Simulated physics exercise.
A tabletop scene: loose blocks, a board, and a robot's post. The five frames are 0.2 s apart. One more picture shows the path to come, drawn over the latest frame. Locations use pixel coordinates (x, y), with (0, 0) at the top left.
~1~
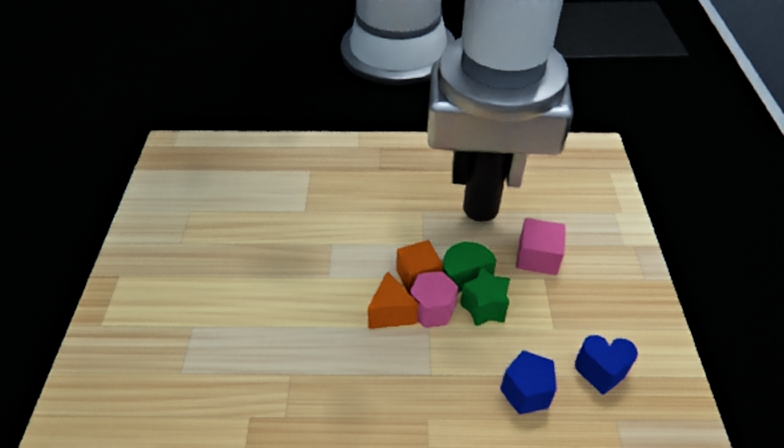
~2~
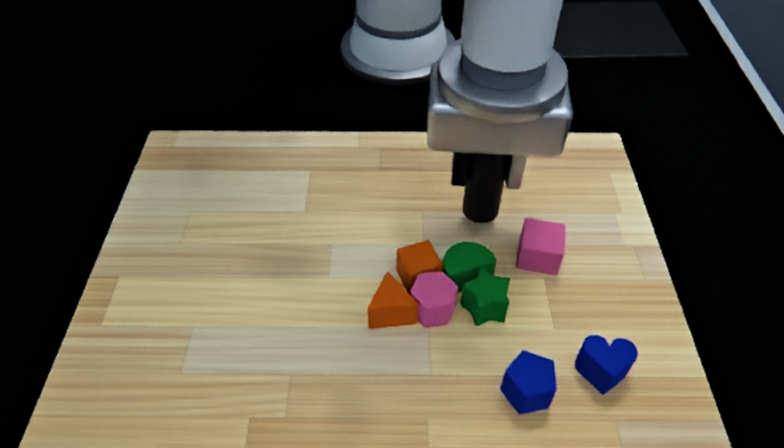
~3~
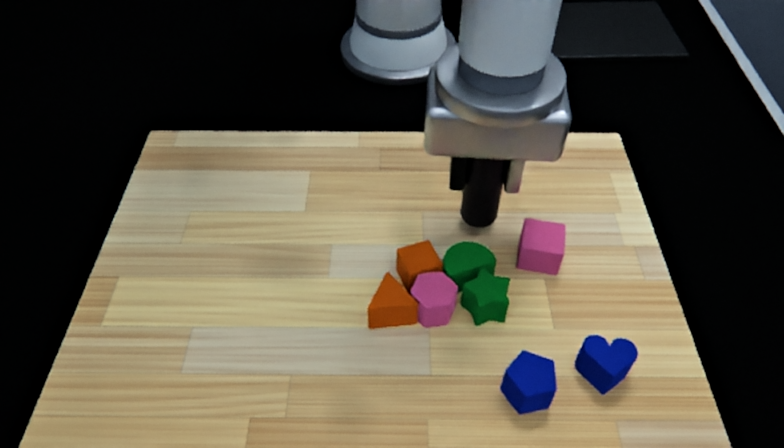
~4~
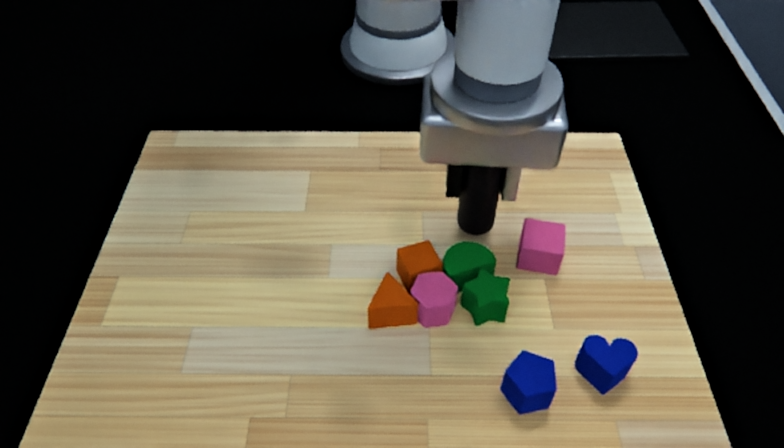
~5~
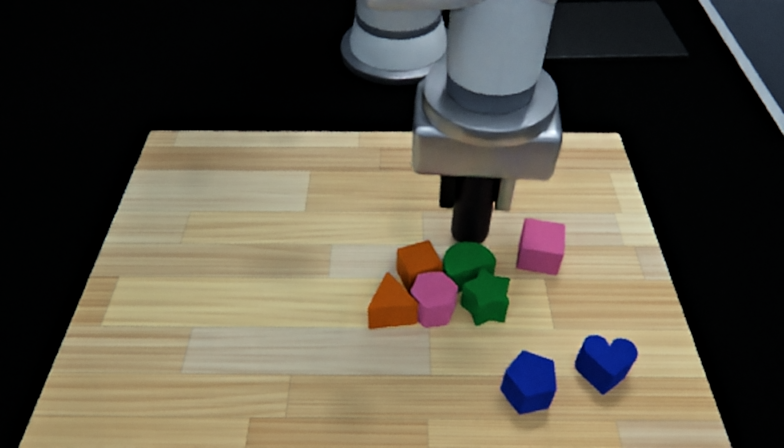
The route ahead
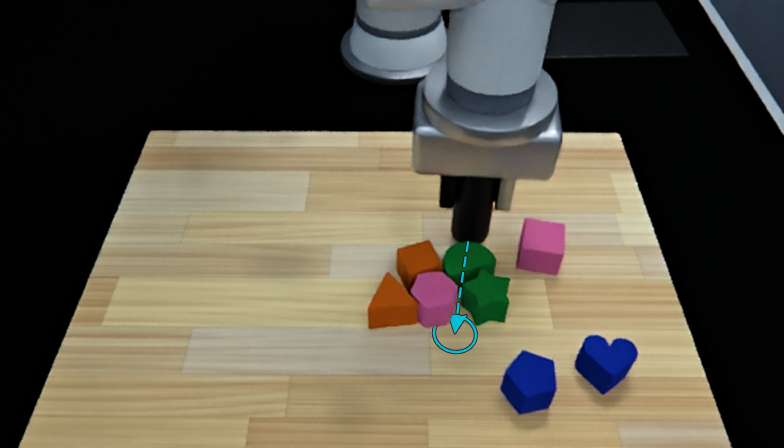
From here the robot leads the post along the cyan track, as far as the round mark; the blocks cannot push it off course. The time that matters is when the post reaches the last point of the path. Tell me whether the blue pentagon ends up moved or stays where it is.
That block slides.
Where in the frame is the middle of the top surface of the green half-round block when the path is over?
Around pixel (479, 352).
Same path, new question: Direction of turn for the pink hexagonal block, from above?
Verdict: Clockwise.
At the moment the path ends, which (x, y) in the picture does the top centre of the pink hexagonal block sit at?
At (419, 335).
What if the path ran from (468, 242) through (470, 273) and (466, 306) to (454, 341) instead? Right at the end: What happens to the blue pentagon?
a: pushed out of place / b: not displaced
It's a.
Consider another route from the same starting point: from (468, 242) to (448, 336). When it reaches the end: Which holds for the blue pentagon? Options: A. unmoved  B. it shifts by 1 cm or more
(B)
The drawn path runs from (468, 242) to (455, 334).
On the path given first. One third of the way, post (465, 261); pink hexagonal block (429, 310), turned 30° clockwise; green half-round block (468, 283), turned 15° anticlockwise; green star (497, 310).
Two thirds of the way, post (460, 292); pink hexagonal block (427, 323), turned 70° clockwise; green half-round block (474, 317), turned 40° anticlockwise; green star (511, 336), turned 20° anticlockwise.
At the end, post (456, 325); pink hexagonal block (419, 335), turned 85° clockwise; green half-round block (479, 352), turned 60° anticlockwise; green star (520, 350), turned 35° anticlockwise; blue pentagon (551, 387).
